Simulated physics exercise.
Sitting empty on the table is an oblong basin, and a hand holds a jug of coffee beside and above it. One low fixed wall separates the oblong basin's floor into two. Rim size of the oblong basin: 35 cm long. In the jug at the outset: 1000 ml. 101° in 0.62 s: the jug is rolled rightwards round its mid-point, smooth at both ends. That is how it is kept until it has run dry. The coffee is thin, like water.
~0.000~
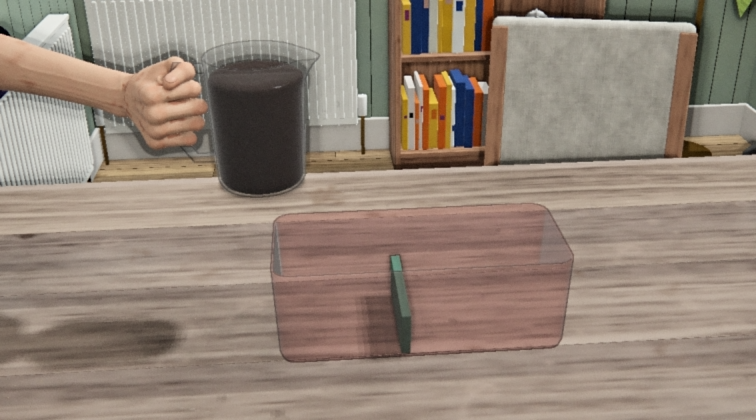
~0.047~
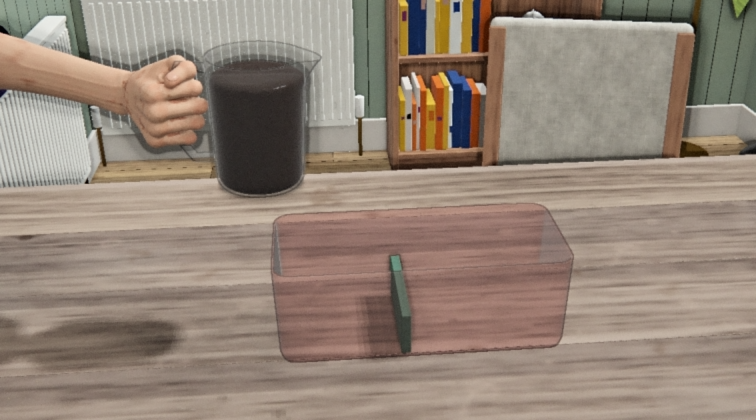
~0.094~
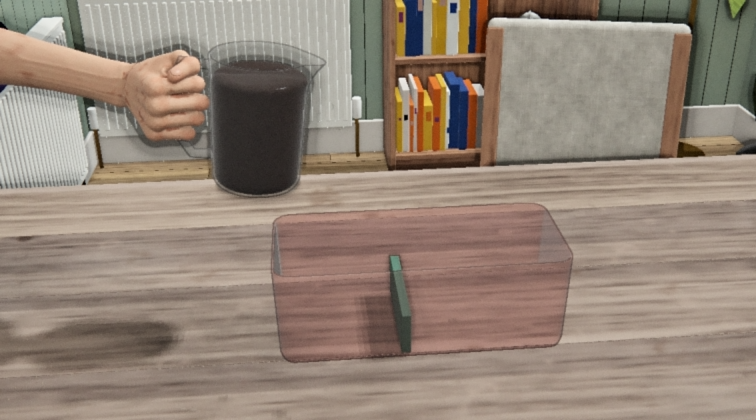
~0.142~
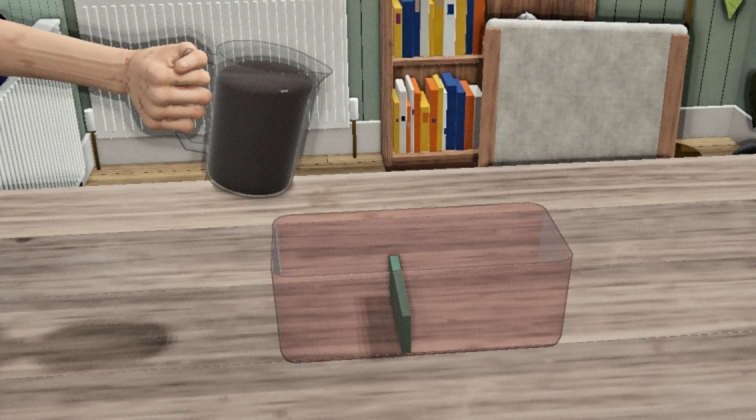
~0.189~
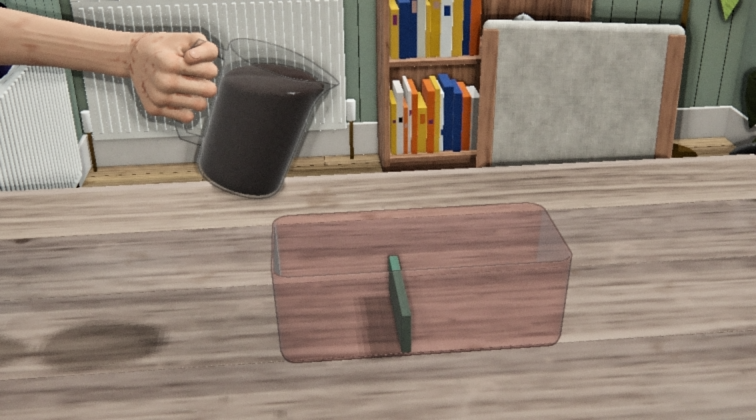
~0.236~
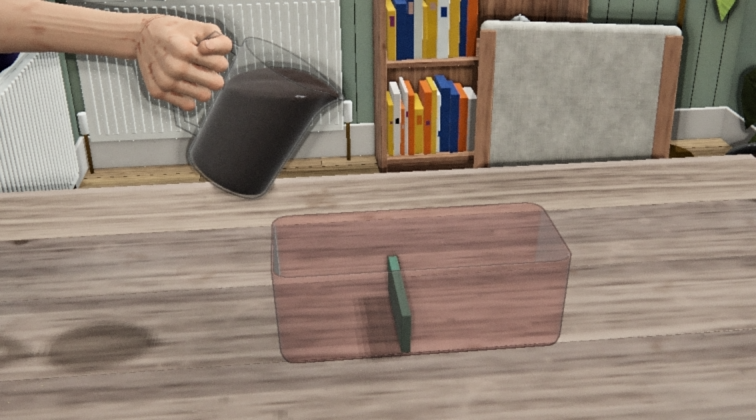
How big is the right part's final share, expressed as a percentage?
Some 54 per cent.
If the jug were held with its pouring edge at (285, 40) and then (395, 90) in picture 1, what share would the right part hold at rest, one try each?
Try 1: Approx. 10 %; try 2: Approx. 95 %.
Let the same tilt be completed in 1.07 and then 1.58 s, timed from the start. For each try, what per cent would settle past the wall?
Respectively 60 and 65 %.
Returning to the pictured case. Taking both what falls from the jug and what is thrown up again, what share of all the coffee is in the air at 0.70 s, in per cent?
Some 20 % is up in the air.
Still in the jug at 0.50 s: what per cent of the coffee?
About 66 percent.
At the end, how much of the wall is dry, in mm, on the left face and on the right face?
The left comes to roughly 34 mm and the right to roughly 36 mm.
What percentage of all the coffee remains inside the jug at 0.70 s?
Around 28 in a hundred.
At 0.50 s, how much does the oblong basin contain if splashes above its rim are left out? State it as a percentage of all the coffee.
Around 10 percent.
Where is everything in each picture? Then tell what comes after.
The first picture shows tilt 0°; pouring edge (320, 54); surface from (207, 75) to (304, 71); the oblong basin's rim runs from (273, 246) to (559, 232); the wall's top is at (400, 285).
The second picture shows tilt 1°; pouring edge (321, 56); surface from (209, 74) to (305, 72).
The third picture shows tilt 6°; pouring edge (326, 61); surface from (213, 72) to (308, 75).
The fourth picture shows tilt 13°; pouring edge (333, 70); surface from (217, 74) to (314, 78).
The fifth picture shows tilt 21°; pouring edge (340, 82); surface from (217, 92) to (323, 81).
The sixth picture shows tilt 32°; pouring edge (345, 97); surface from (211, 109) to (335, 88).
After 0.50 s the tilt is 92° and 67 per cent is still to pour, 1 is left of the wall and 8 right of it.
After 0.70 s the tilt is 101° and 27 per cent is still to pour, 23 is left of the wall and 29 right of it.
After 0.90 s the tilt is 101° and 8 per cent is still to pour, 34 is left of the wall and 52 right of it.
After 1.12 s the tilt is 101° and 1 per cent is still to pour, 43 is left of the wall and 53 right of it.
In the end 45 per cent lies left of the wall, 54 right of it and 1 outside.
